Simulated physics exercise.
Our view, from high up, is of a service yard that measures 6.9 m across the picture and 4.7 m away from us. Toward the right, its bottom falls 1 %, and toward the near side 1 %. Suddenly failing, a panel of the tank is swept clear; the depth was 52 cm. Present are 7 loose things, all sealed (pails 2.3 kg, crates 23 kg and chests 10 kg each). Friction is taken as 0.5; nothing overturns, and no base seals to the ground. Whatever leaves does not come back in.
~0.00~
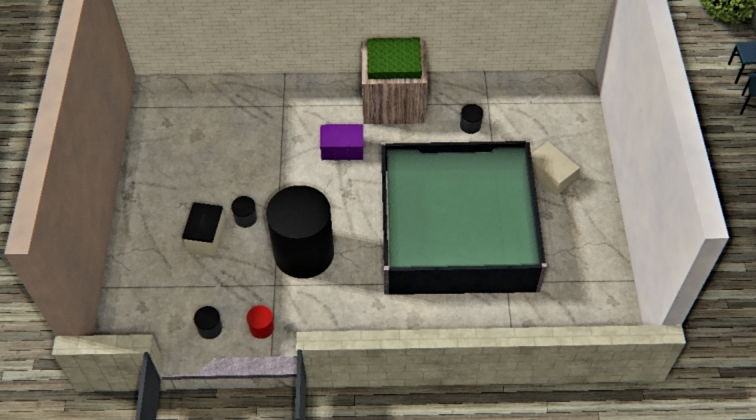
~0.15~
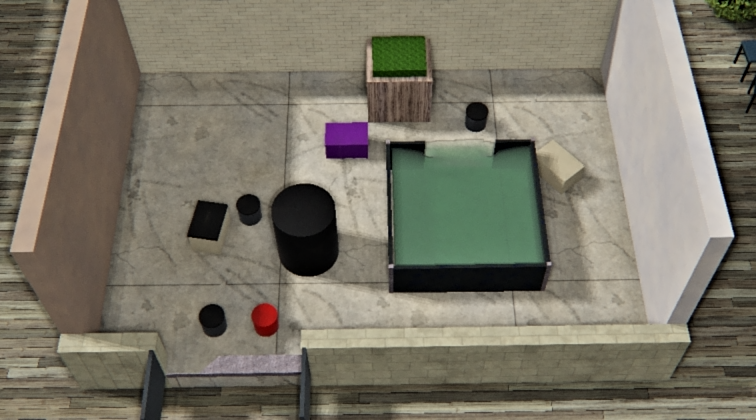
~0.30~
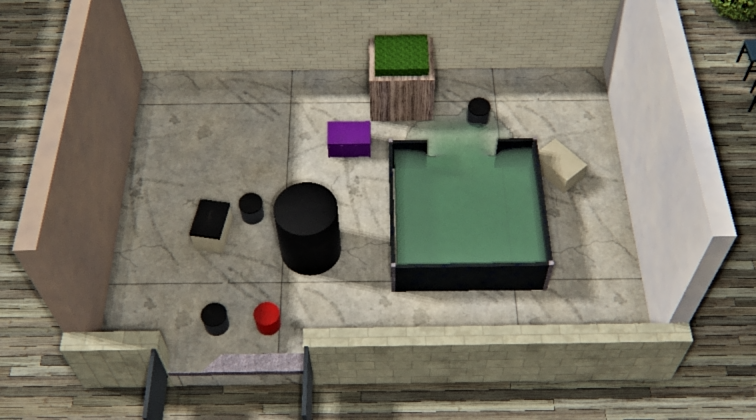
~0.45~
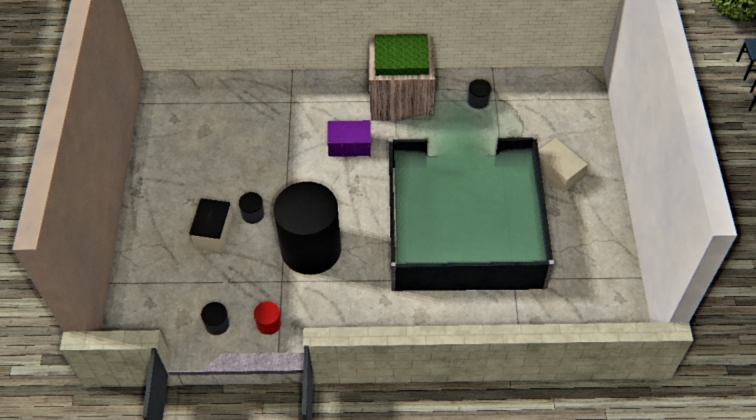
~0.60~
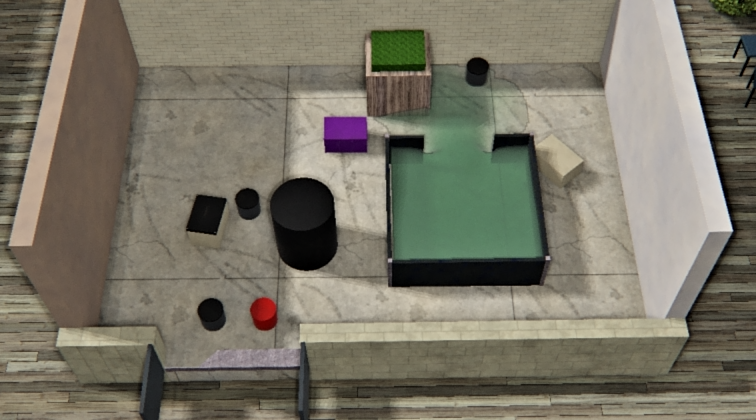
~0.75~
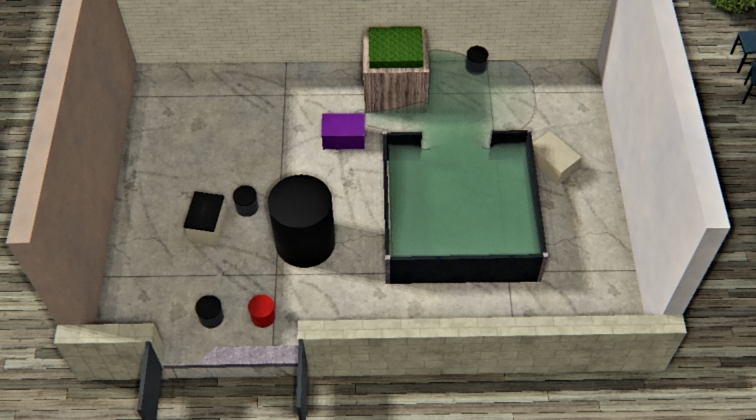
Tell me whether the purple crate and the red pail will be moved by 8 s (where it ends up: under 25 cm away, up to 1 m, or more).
In short, purple crate keeps to its starting spot; red pail gets shoved a short way.
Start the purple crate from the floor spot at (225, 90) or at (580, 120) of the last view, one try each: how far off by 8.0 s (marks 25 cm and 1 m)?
Outcomes in order: It sits still; it is taken a long way.
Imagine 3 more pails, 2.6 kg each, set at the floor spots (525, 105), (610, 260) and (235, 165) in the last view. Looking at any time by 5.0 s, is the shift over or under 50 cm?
From first to last: Surpasses it, surpasses it, does not reach it.
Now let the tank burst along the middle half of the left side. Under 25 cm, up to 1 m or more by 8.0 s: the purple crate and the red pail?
Under that change the purple crate would sit tight and the red pail would be borne far.
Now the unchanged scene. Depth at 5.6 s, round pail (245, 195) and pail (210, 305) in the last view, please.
Close to 0 and 0 centimetres.
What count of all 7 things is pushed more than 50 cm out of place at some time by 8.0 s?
That comes to 3.
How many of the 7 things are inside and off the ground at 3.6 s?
Answer: 1.
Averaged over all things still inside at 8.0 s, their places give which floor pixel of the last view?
Roughly at (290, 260).
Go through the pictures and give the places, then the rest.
The first picture shows the purple crate at (341, 135), on the bottom; the red pail at (259, 317), on the bottom; 3.6 m2 under water; 0 of 7 have shifted.
The second picture shows the purple crate at (346, 133) rests on the ground; the red pail at (264, 315) rests on the ground; water covers 4.1 m2; 0 of 7 have shifted.
The third picture shows the purple crate at (349, 132), on the bottom; the red pail at (266, 313) rests on the ground; 4.6 m2 under water; 1 of 7 have shifted.
The fourth picture shows the purple crate at (349, 132), on the bottom; the red pail at (266, 313) rests on the ground; 5.2 m2 under water; 1 of 7 have shifted.
The fifth picture shows the purple crate at (345, 128), on the bottom; the red pail at (263, 309), on the bottom; 5.9 m2 under water; 1 of 7 have shifted.
The sixth picture shows the purple crate at (343, 124), on the bottom; the red pail at (261, 306) rests on the ground; water covers 6.4 m2; 1 of 7 have shifted.
After 1.6 s the purple crate is near (343, 124), 0.0 m from its start, aground; the red pail is near (261, 306), 0.0 m from its start, aground; 0 of 7 are out; 1 afloat.
After 3.6 s the purple crate is near (343, 124), 0.0 m from its start, aground; the red pail is near (261, 306), 0.0 m from its start, aground; 0 of 7 are out; 1 afloat.
After 5.6 s the purple crate is near (343, 124), 0.0 m from its start, aground; the red pail is near (261, 306), 0.0 m from its start, aground; 0 of 7 are out; 1 afloat.
After 8.0 s the purple crate is near (343, 124), 0.0 m from its start, aground; the red pail is near (212, 325), 0.6 m from its start, afloat; 0 of 7 are out; 4 afloat.
